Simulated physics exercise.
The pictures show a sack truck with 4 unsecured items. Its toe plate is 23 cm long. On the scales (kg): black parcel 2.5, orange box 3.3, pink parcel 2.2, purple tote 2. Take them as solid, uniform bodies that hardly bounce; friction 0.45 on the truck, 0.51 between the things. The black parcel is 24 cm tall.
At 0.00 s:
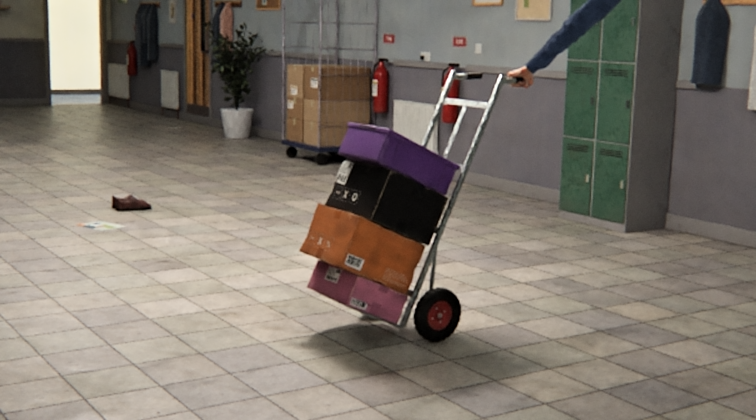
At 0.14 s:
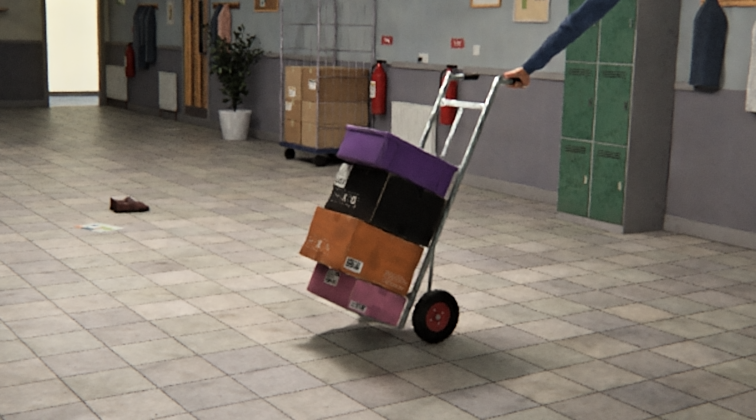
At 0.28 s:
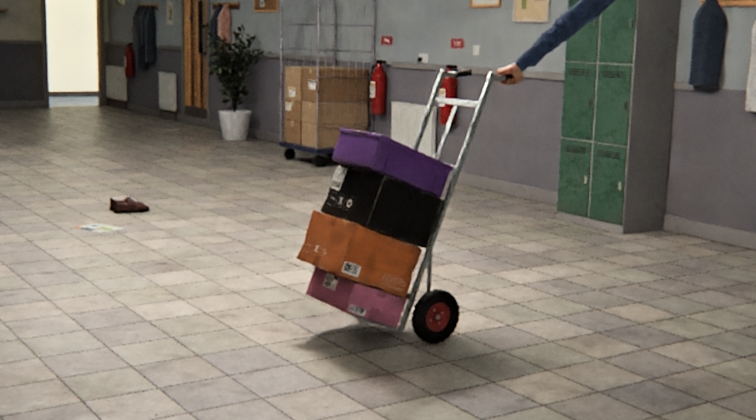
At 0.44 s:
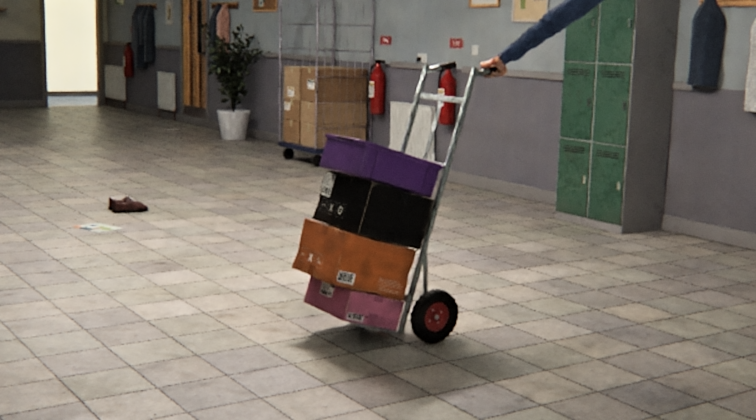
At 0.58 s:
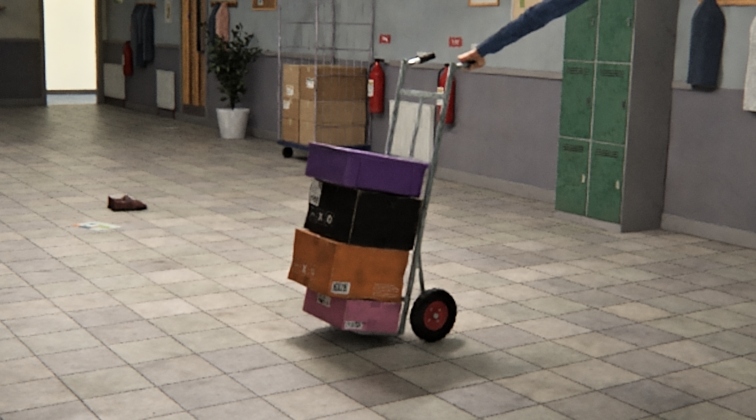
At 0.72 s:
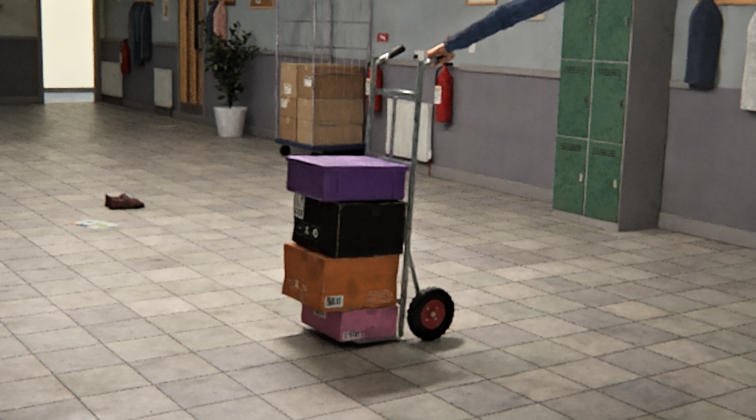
An arm in a blue sleeve tilting a sack truck stacked with four colourful boxes leftward to nearly upright on a tiled floor.
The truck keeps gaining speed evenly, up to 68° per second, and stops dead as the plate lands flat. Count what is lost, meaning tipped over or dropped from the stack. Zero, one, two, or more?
Lost: At least three.
After 1.32 s, truck upright; black parcel tipped 23° from how it sat near (305, 231); orange box tipped 23° from how it sat near (318, 281); purple tote tipped 23° from how it sat.
After 1.72 s, truck upright; black parcel and purple tote now dropped from the stack; orange box tipped 60° from how it sat near (285, 294); pink parcel tipped 60° from how it sat.
After 2.02 s, truck upright; orange box on its side near (254, 302); pink parcel on its side.
At rest (3.3 s), dropped from the stack, black parcel, orange box and purple tote; tipped over on the truck, pink parcel. In the last view, black parcel near (155, 320), orange box near (262, 305).
